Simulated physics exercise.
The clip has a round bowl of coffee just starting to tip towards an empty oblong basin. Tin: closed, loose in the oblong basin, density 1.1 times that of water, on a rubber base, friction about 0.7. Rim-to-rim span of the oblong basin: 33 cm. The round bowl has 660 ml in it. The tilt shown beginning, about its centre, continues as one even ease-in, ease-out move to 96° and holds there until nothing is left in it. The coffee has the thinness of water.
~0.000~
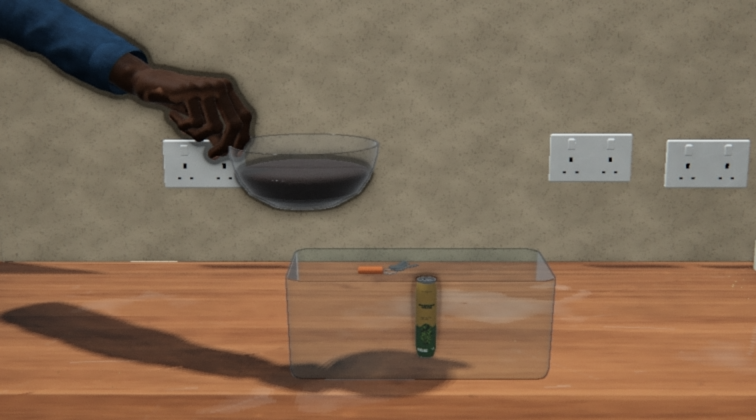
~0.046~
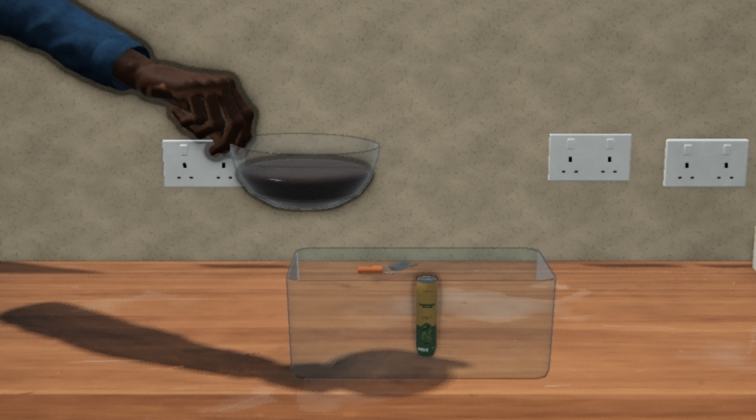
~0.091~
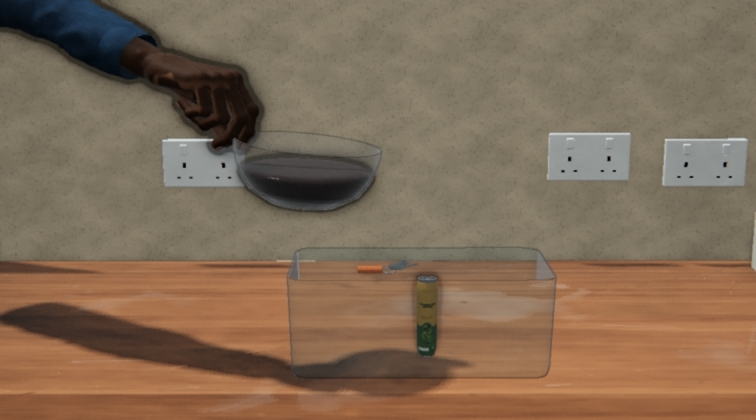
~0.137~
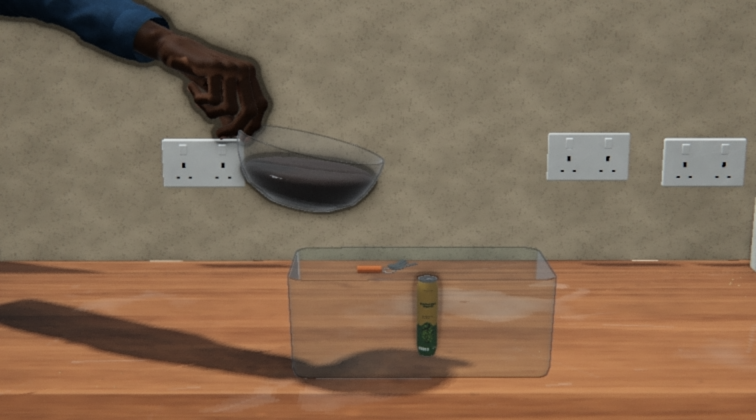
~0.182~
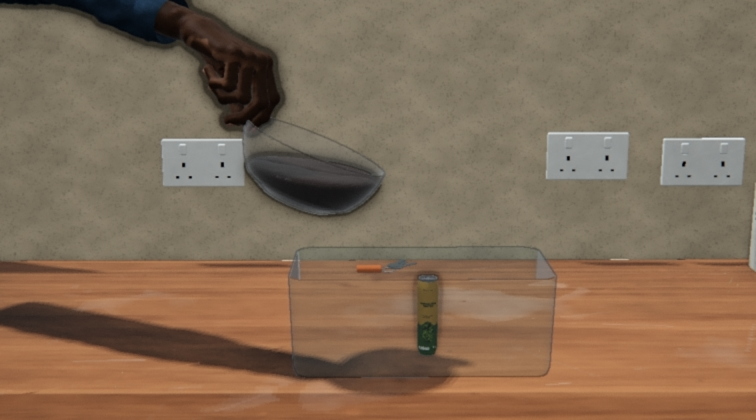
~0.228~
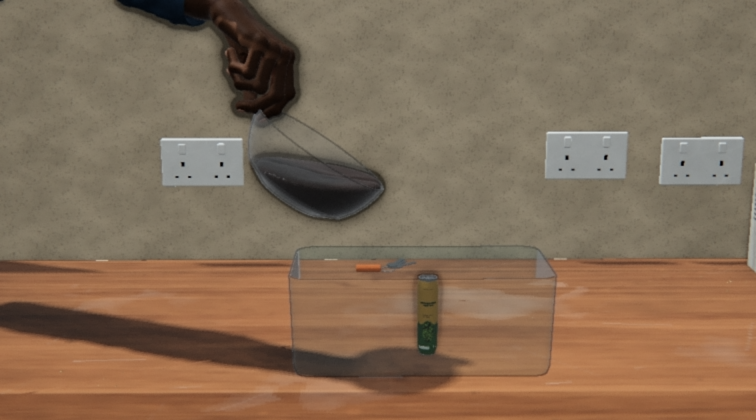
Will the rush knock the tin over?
It's going to be knocked down.
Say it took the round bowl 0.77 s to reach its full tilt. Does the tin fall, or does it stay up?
The tin stays on its base.
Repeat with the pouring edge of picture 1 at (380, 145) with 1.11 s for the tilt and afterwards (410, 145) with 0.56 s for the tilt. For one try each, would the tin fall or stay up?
Try 1: Still standing; try 2: Still standing.
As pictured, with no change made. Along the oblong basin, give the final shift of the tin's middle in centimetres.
Around 8.5 cm.
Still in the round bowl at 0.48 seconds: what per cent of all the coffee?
Around 12 percent.
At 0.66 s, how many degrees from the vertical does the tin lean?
Measured tilt, approx.: 15 degrees.
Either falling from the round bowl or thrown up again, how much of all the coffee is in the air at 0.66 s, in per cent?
Around 2 percent of the liquid.
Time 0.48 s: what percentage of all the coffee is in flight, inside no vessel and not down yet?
I'd put it at about 32 percent.
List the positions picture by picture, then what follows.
Tilt 0°; pouring edge (378, 145); surface from (240, 170) to (369, 169); the oblong basin's rim runs from (291, 265) to (547, 266); the tin's top is at (426, 283), in the first frame.
Tilt 2°; pouring edge (379, 147); surface from (241, 168) to (370, 170), in the second frame.
Tilt 6°; pouring edge (381, 153); surface from (242, 166) to (372, 172), in the third frame.
Tilt 14°; pouring edge (383, 163); surface from (246, 163) to (374, 176), in the fourth frame.
Tilt 23°; pouring edge (384, 175); surface from (250, 161) to (378, 179), in the fifth frame.
Tilt 34°; pouring edge (382, 189); surface from (256, 161) to (383, 182), in the sixth frame.
After 0.48 s the tilt is 91° and 12 per cent is still to pour; the tin stands where it began.
After 0.66 s the tilt is 96° and 1 per cent is still to pour; the tin leans 14°.
After 0.85 s the tilt is 96° and 0 per cent is still to pour; the tin lies on its side.
After 1.06 s the tilt is 96° and 0 per cent is still to pour; the tin lies on its side.
In the end the tin lies on its side.
